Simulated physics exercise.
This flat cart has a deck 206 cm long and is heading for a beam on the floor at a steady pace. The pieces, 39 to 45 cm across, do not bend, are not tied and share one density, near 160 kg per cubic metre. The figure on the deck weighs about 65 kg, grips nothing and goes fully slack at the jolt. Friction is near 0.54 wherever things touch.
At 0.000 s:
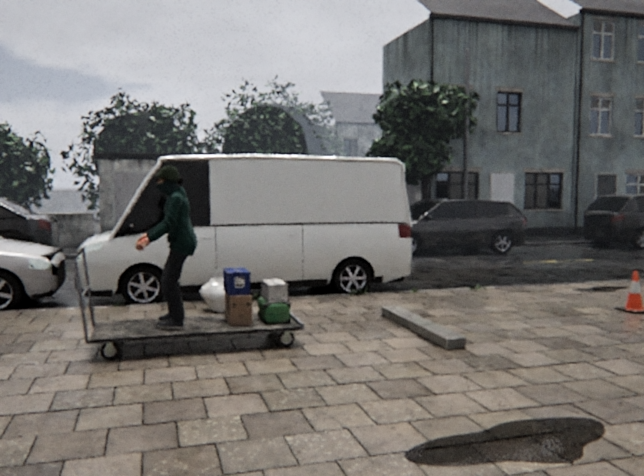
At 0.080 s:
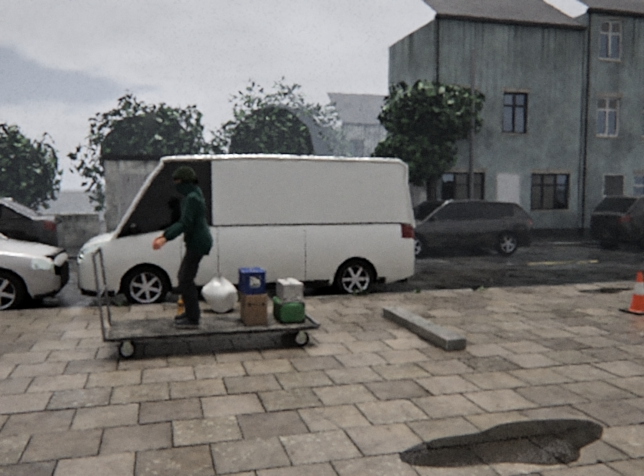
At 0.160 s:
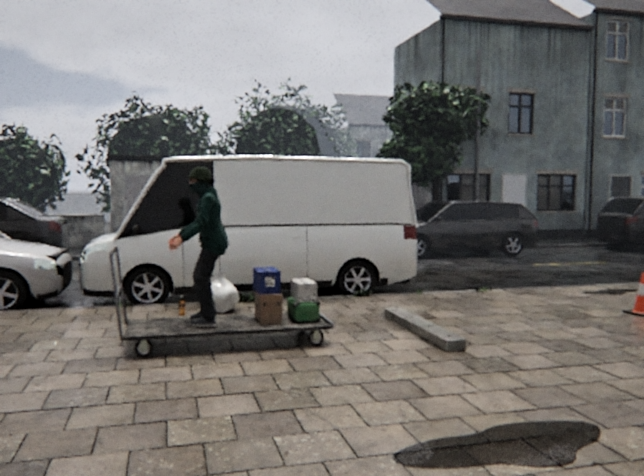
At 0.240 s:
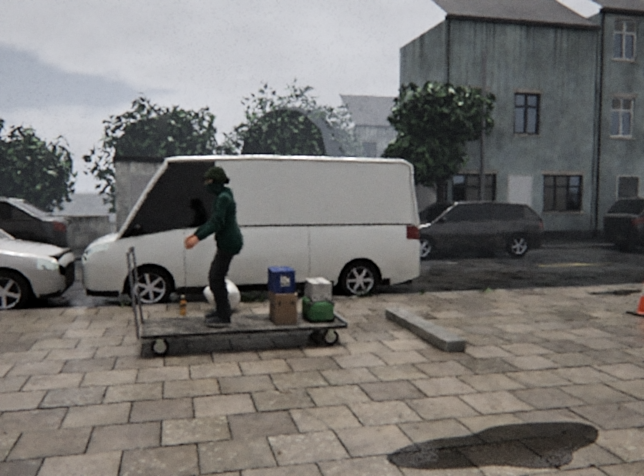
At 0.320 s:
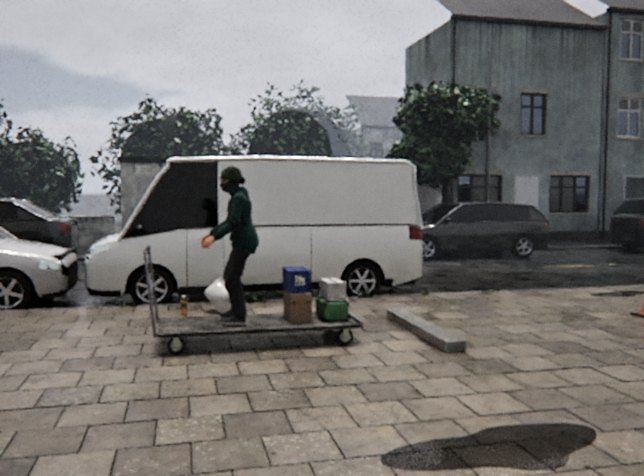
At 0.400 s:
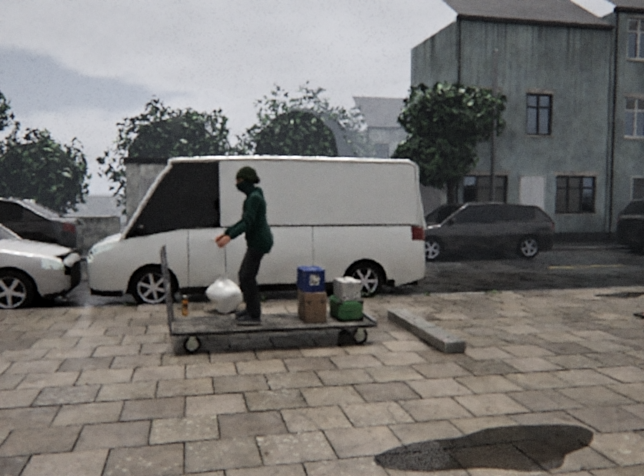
We see a person in a green jacket standing on a flat cart, facing left with forearms held forward, as it rolls steadily right past a parked white van, carrying several boxes toward a low beam on the paving.
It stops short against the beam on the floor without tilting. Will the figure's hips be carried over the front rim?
The figure's hips stay over the deck at this speed.
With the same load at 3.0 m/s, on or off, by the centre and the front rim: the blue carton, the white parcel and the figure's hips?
In that case blue off, white off, hips off.
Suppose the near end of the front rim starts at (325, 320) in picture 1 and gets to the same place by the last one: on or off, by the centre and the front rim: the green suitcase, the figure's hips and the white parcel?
In that case green on, hips on, white off.
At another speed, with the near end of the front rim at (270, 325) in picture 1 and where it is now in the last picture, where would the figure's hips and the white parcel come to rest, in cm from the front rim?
Then hips 30 past, white 150 past.
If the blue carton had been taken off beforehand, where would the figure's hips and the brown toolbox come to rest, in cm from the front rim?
Then hips 20 behind, brown 40 behind.
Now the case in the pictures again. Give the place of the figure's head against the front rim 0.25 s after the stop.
Some 80 cm behind it.
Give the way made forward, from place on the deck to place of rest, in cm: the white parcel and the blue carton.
White 65, blue 85.
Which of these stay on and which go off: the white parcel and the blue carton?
In the end: White off, blue off.
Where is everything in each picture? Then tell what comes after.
Hips (183, 243), brown toolbox (238, 307), rim corner (303, 327); 146 cm short of the stop, in the first frame.
Hips (198, 243), brown toolbox (253, 307), rim corner (318, 326); 129 cm short of the stop, in the second frame.
Hips (214, 243), brown toolbox (268, 306), rim corner (333, 326); 113 cm short of the stop, in the third frame.
Hips (229, 242), brown toolbox (283, 305), rim corner (347, 325); 96 cm short of the stop, in the fourth frame.
Hips (244, 242), brown toolbox (297, 305), rim corner (362, 324); 79 cm short of the stop, in the fifth frame.
Hips (259, 242), brown toolbox (312, 304), rim corner (377, 324); 63 cm short of the stop. Speed about 2.1 m/s, in the sixth frame.
The wheels strike at 0.70 s.
After 0.95 s the figure's hips are 63 cm behind the rim, near (367, 262) in the last picture's view.
After 1.25 s the figure's hips are 37 cm behind the rim, near (390, 277) in the last picture's view.
After 1.70 s the figure's hips are 30 cm behind the rim, near (395, 277) in the last picture's view.
At rest, 2.5 s, past the rim, white parcel and blue carton; behind it, brown toolbox, green suitcase and the figure's hips.
